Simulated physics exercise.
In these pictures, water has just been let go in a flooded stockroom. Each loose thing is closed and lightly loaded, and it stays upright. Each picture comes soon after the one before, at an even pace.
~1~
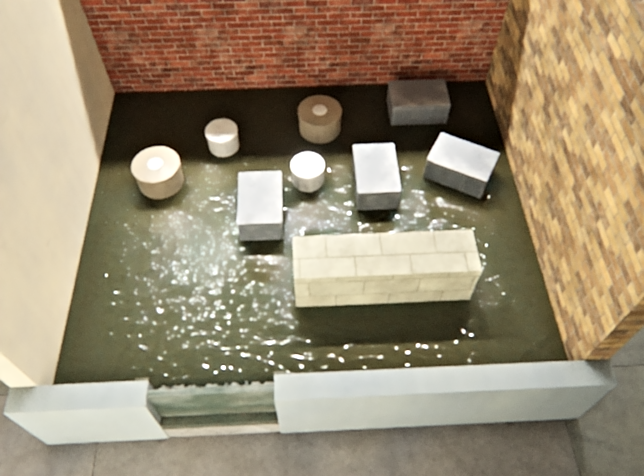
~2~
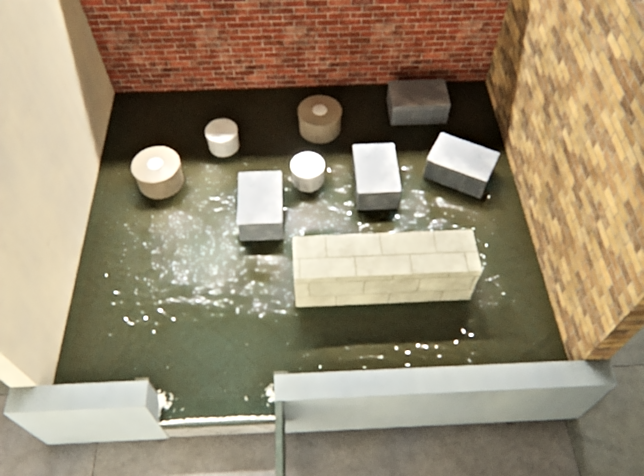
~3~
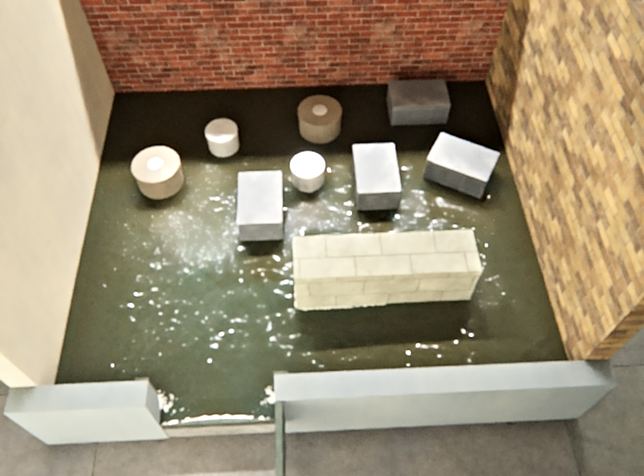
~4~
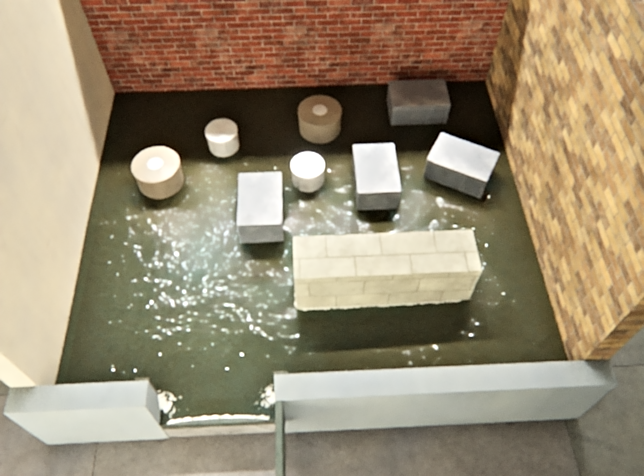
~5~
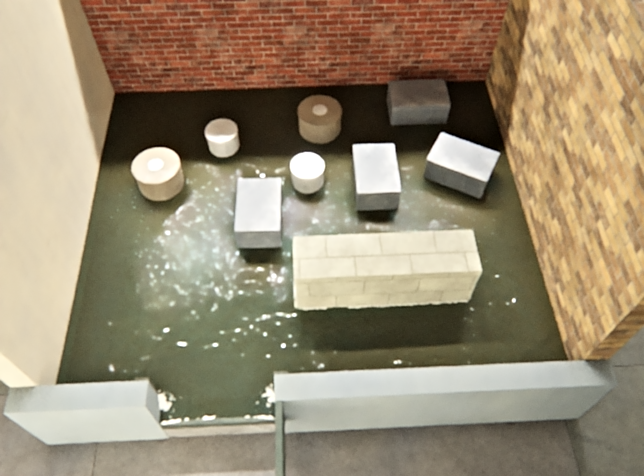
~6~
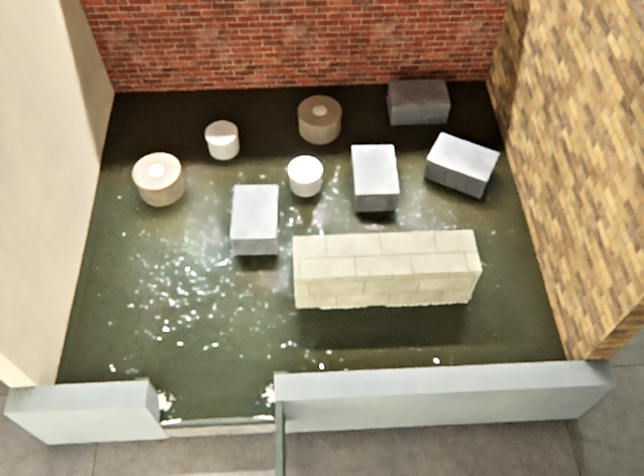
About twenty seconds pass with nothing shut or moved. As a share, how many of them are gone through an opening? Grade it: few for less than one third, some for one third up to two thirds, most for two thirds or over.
Grade: Some.
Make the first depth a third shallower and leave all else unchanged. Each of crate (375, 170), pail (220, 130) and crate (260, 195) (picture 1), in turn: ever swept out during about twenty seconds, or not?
Notes - A: Still there; B: Still there; C: Lost.
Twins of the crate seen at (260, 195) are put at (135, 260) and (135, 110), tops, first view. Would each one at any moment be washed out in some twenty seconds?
Well, the first one ends up flushed out, and the second one ends up trapped.
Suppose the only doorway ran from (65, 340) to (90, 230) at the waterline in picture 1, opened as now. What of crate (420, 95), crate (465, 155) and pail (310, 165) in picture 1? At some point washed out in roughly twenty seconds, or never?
Per item as listed - not lost, not lost, swept away.
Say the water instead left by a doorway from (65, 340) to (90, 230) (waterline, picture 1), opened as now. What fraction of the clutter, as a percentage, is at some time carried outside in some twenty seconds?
That would be near 60 per cent of the things.
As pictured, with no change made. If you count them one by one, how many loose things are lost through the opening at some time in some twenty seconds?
Count: 3.
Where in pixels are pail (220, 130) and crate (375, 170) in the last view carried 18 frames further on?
Roughly (194, 185) and roughly (335, 200).
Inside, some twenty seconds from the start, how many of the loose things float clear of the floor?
In total, 5.
A moment on, 0 of 8 are out; 8 afloat.
Next, 1 of 8 are out; 7 afloat.
Later, 3 of 8 are out; 5 afloat.
In the end, 3 of 8 are out; 5 afloat.
